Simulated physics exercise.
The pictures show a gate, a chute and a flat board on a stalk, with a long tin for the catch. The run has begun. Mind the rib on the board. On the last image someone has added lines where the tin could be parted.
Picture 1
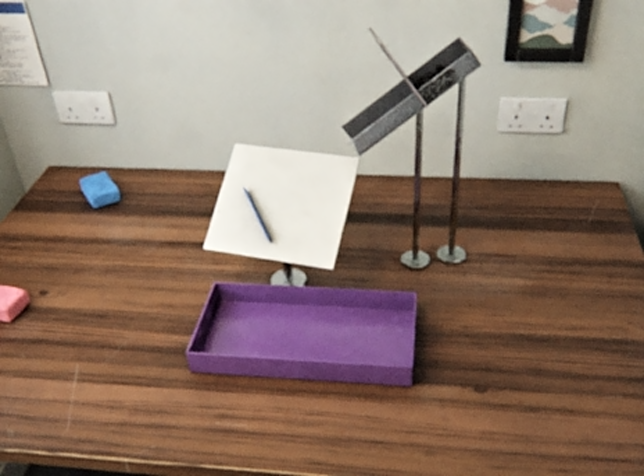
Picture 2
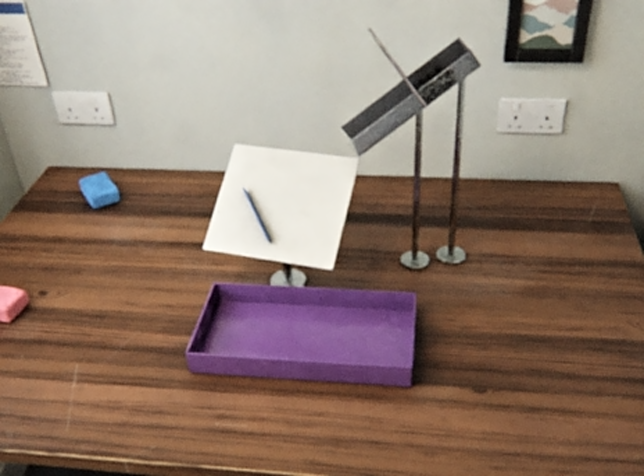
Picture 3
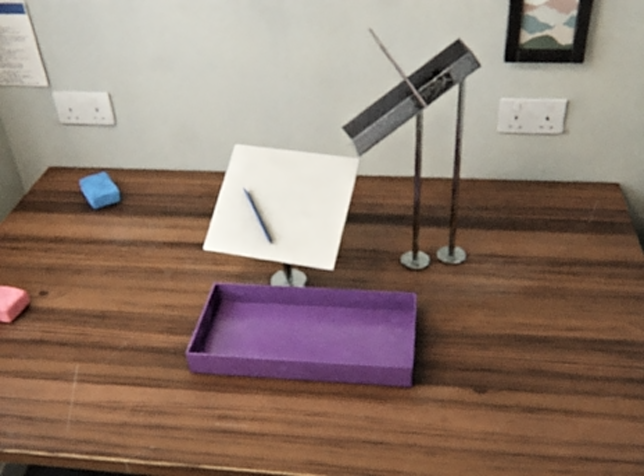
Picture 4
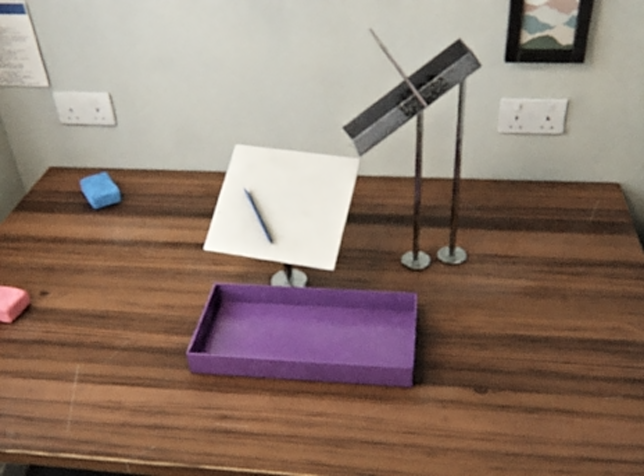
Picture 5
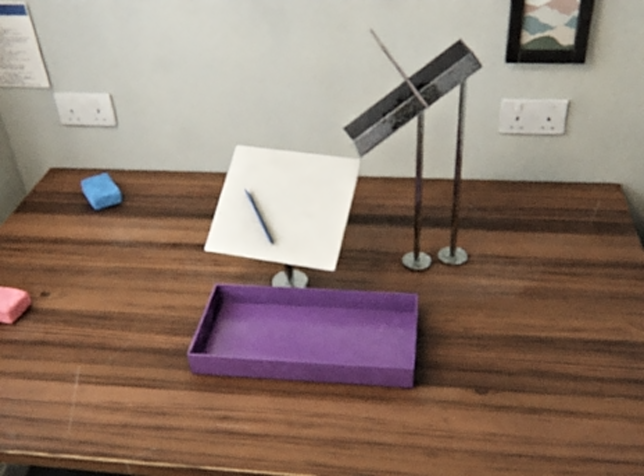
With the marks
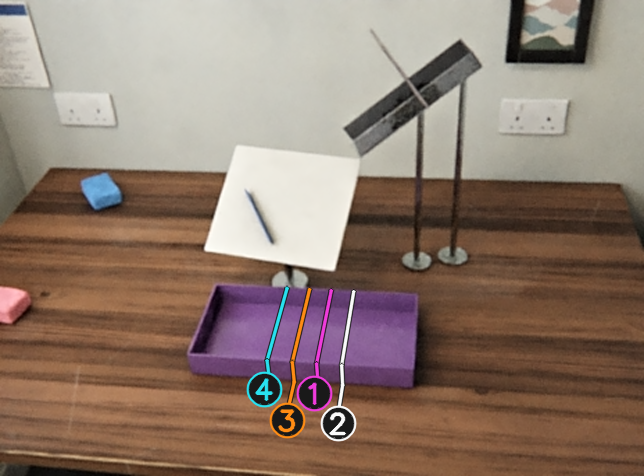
We see a grey sloping chute on two thin posts above a wooden table, where a small dark load slides partway down to the left, while the tilted white board with its blue strip and the empty purple tray stay still.
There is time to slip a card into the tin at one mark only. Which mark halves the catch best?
Line 4 does it best.
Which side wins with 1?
The left side.
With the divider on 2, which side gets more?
The left side.
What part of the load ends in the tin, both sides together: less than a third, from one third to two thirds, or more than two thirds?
About that: More than two thirds.
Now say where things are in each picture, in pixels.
Load behind the gate (429, 84), black beans; lip of the chute (356, 148), sloping gently, in the first picture.
Middle of the board (281, 204), tilted fairly steeply; middle of its low edge (266, 259); of its high edge (296, 151), in the second picture.
Front corners of the tin (187, 353) and (412, 368), empty; front of the load (409, 94), in the third picture.
Middle of the load (419, 97); its front (400, 108), roughly a quarter of the way to the lip; rib from (244, 188) to (269, 240), in the fourth picture.
Middle of the load (412, 101); its front (385, 121), roughly half of the way to the lip, in the fifth picture.
On the marked copy, line 1 crosses the front rim at (316, 362); line 2 crosses the front rim at (341, 364); line 3 crosses the front rim at (292, 361); line 4 crosses the front rim at (267, 359).
If 1 is chosen, of what is caught, every piece on the left of the divider, not one piece on the right.
If 2 is chosen, of what is caught, every piece on the left of the divider, not one piece on the right.
If 3 is chosen, of what is caught, almost all on the left of the divider, just a few on the right.
If 4 is chosen, of what is caught, roughly two thirds on the left of the divider, roughly a third on the right.
